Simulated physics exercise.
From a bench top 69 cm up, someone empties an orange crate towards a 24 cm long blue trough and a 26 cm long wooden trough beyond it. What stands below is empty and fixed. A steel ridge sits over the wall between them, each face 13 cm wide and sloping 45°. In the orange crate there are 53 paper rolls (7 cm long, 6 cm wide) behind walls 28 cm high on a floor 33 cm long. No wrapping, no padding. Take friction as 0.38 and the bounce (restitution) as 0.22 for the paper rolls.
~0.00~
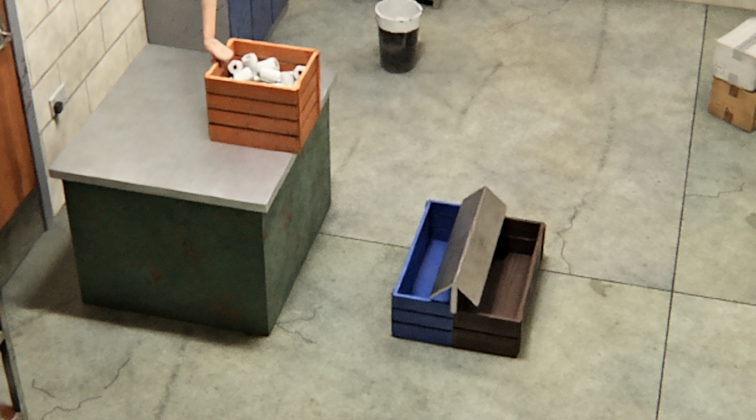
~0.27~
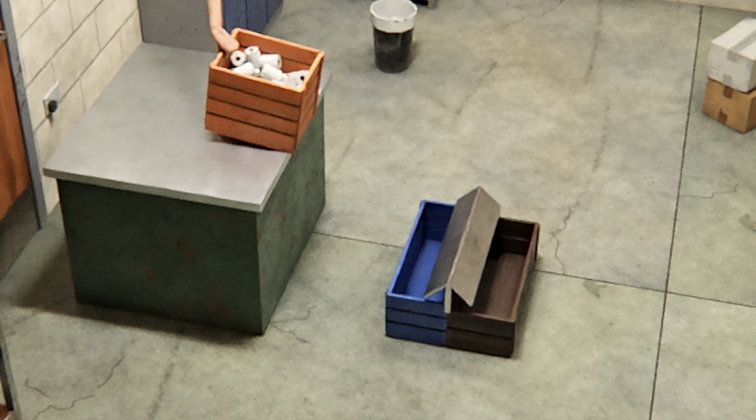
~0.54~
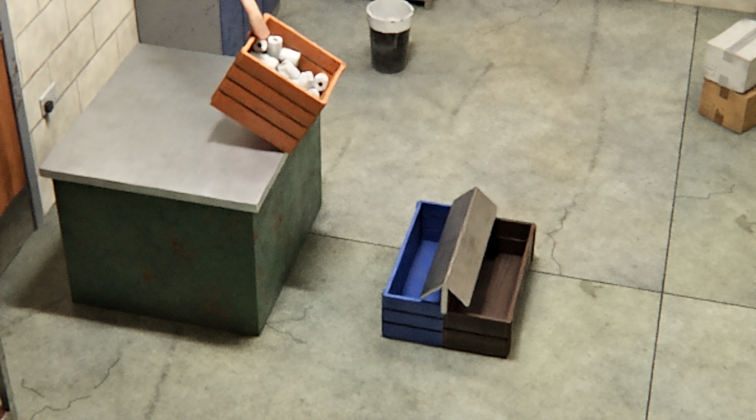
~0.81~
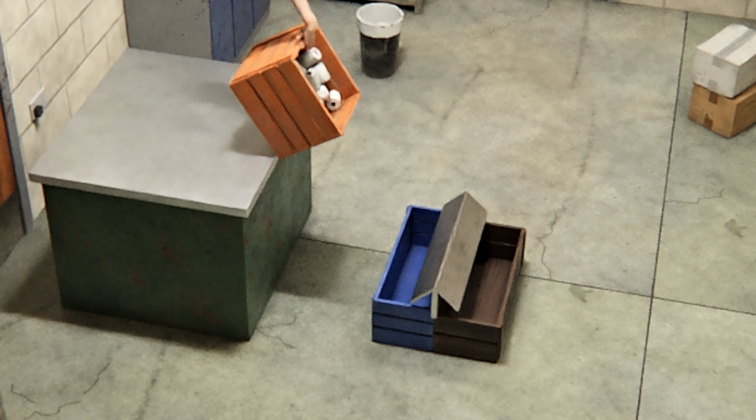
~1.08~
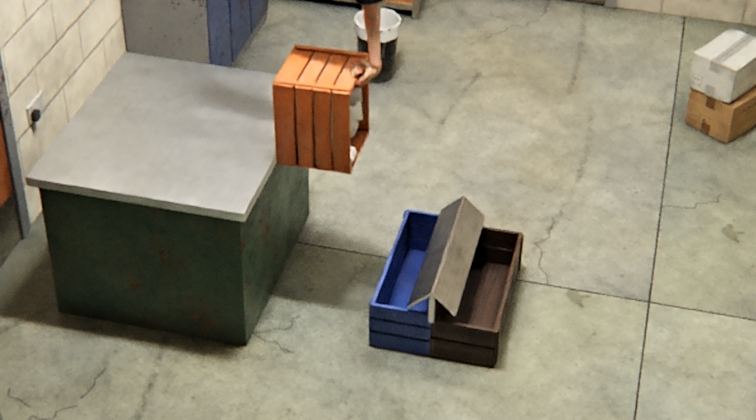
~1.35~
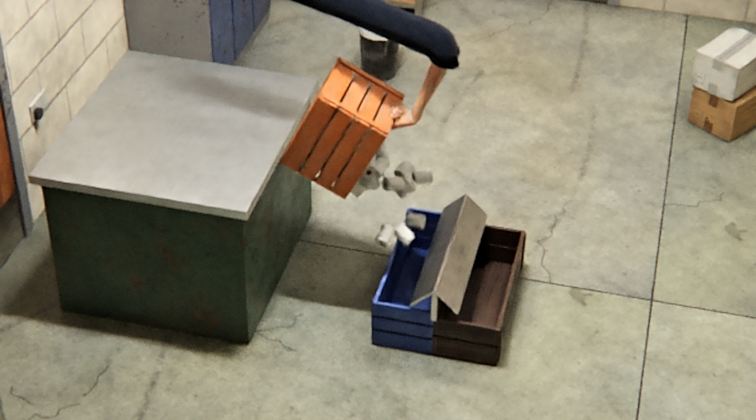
An orange crate of white rolls sits at the edge of a bench, a hand at its rim, above joined blue and dark brown troughs with a ridge between them. The hand tips it steadily rightward onto its side and beyond, and several rolls tumble out above the blue trough.
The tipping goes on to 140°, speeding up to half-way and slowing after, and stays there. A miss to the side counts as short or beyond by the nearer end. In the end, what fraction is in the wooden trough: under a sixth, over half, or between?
Fewer than one in six of the paper rolls end in the wooden trough.
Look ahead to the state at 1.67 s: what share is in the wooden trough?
About 0 per cent.
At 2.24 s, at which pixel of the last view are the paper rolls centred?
At about (382, 290).
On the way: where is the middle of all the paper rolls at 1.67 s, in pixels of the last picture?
At about (383, 243).
After 1.49 s, tilt 127°; 26 still in the orange crate, 6 in the blue trough and 21 in the air.
After 1.67 s, tilt 137°; 8 still in the orange crate, 15 in the blue trough, 5 on the ground short of the blue trough and 25 in the air.
After 1.92 s, tilt 140°; 25 in the blue trough, 20 on the ground short of the blue trough and 8 in the air.
Outcome (at 2.24 s), 26 in the blue trough and 27 on the ground short of the blue trough. Asked share, 0 of 53, 0 per cent.
